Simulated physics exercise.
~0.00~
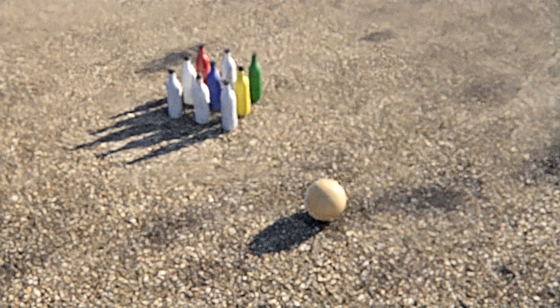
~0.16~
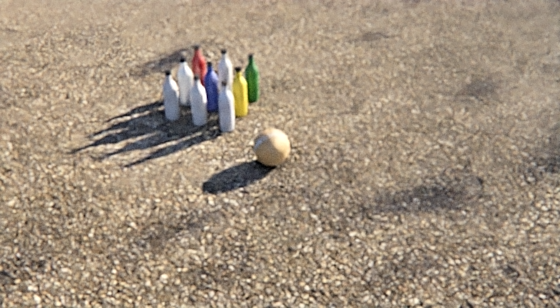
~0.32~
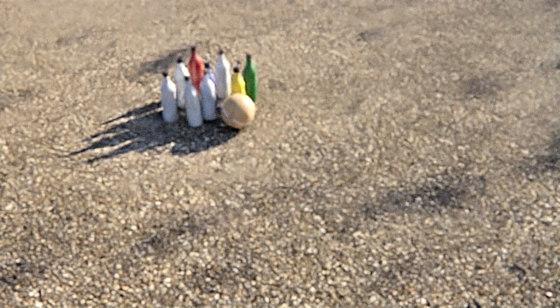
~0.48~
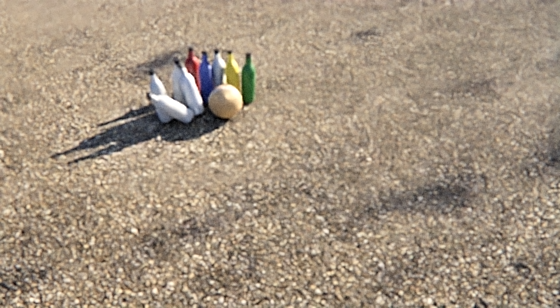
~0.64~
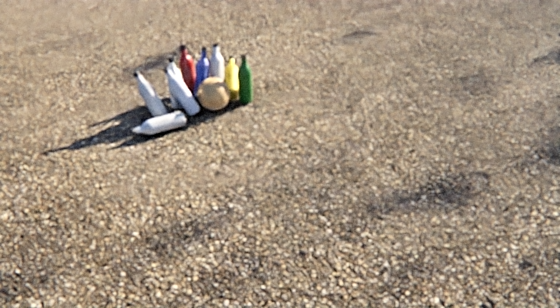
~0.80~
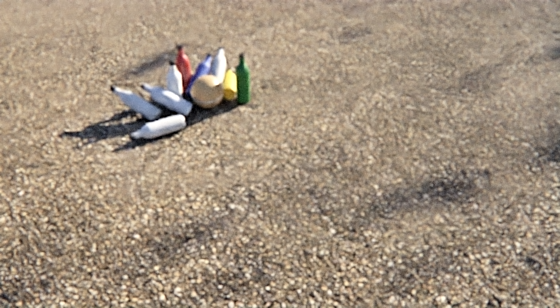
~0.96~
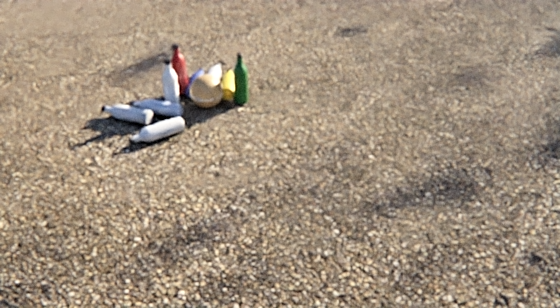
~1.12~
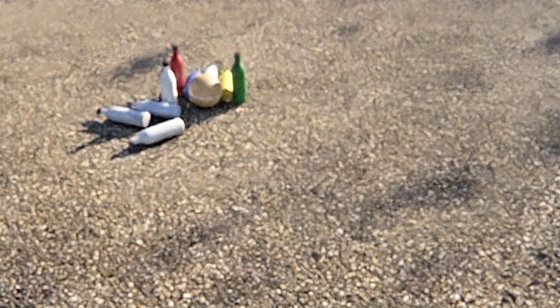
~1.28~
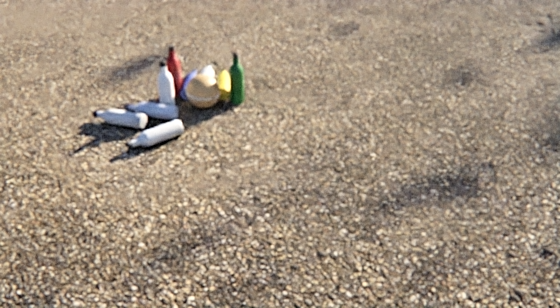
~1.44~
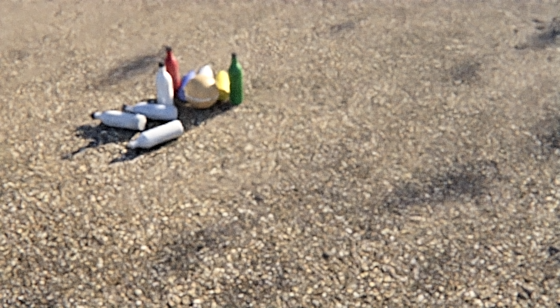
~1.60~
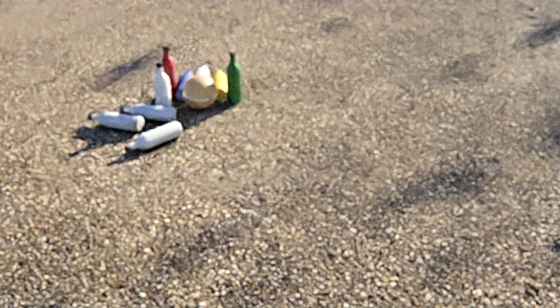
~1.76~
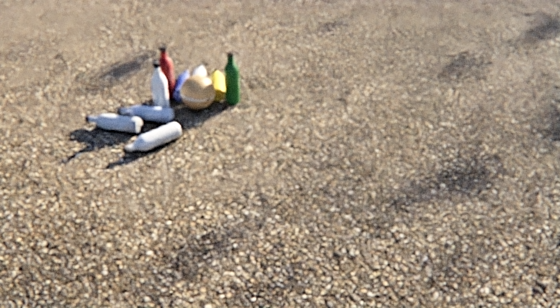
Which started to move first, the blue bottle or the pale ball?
The pale ball moved first, rolling toward the group while the blue bottle was still standing in place. The blue bottle only began to move after the ball had reached the bottles.
